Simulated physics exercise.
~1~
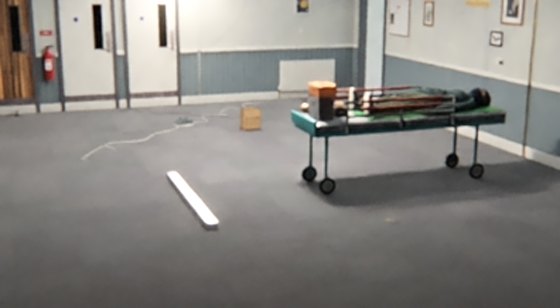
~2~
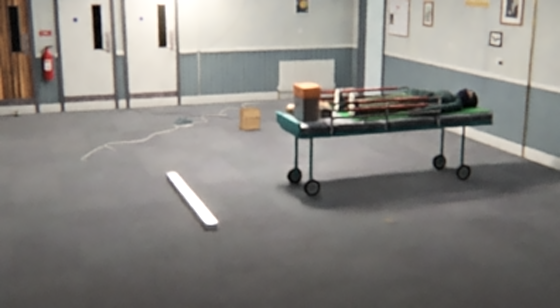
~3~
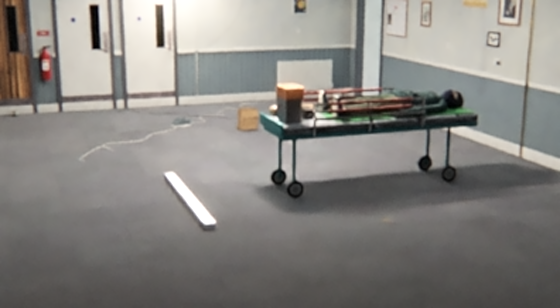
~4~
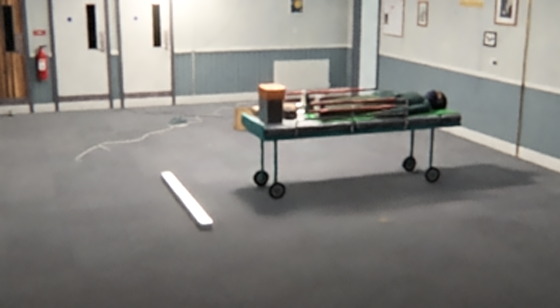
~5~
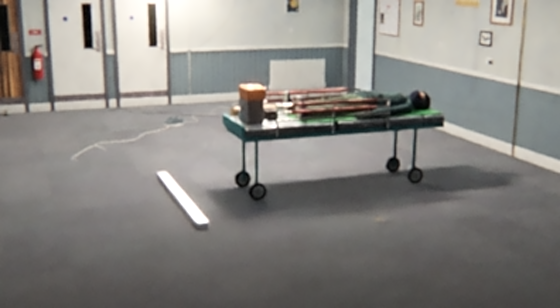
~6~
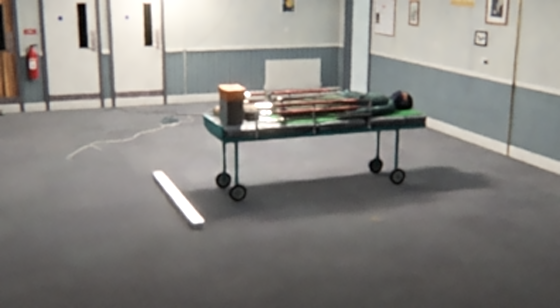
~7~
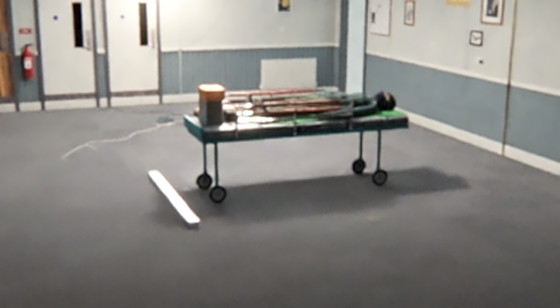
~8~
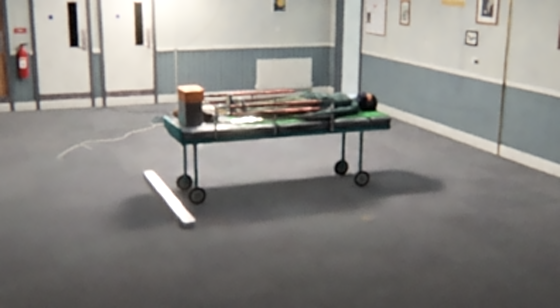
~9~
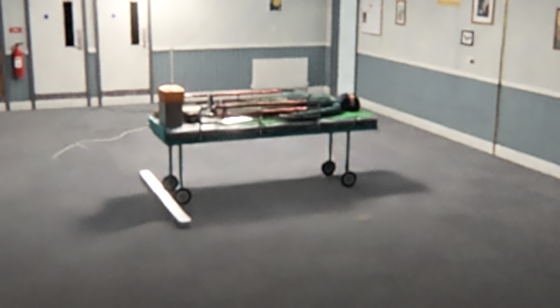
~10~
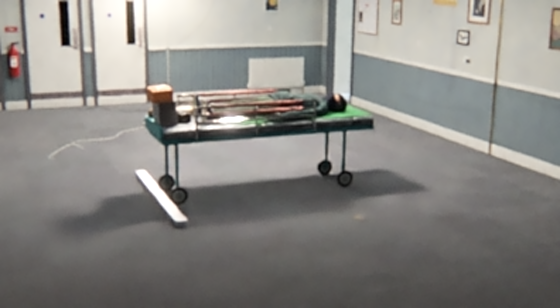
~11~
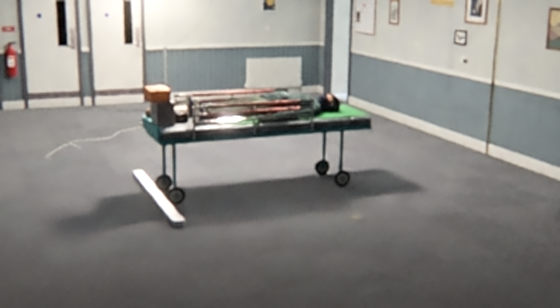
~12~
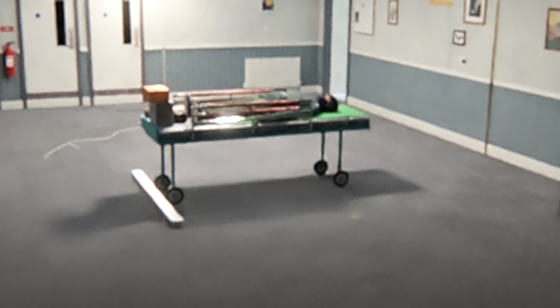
A wheeled trolley carrying a person lying flat, with an orange case and other items at its left end, rolls left across a grey floor toward a pale sill and stops abruptly against it, staying level with the case and the person still aboard.
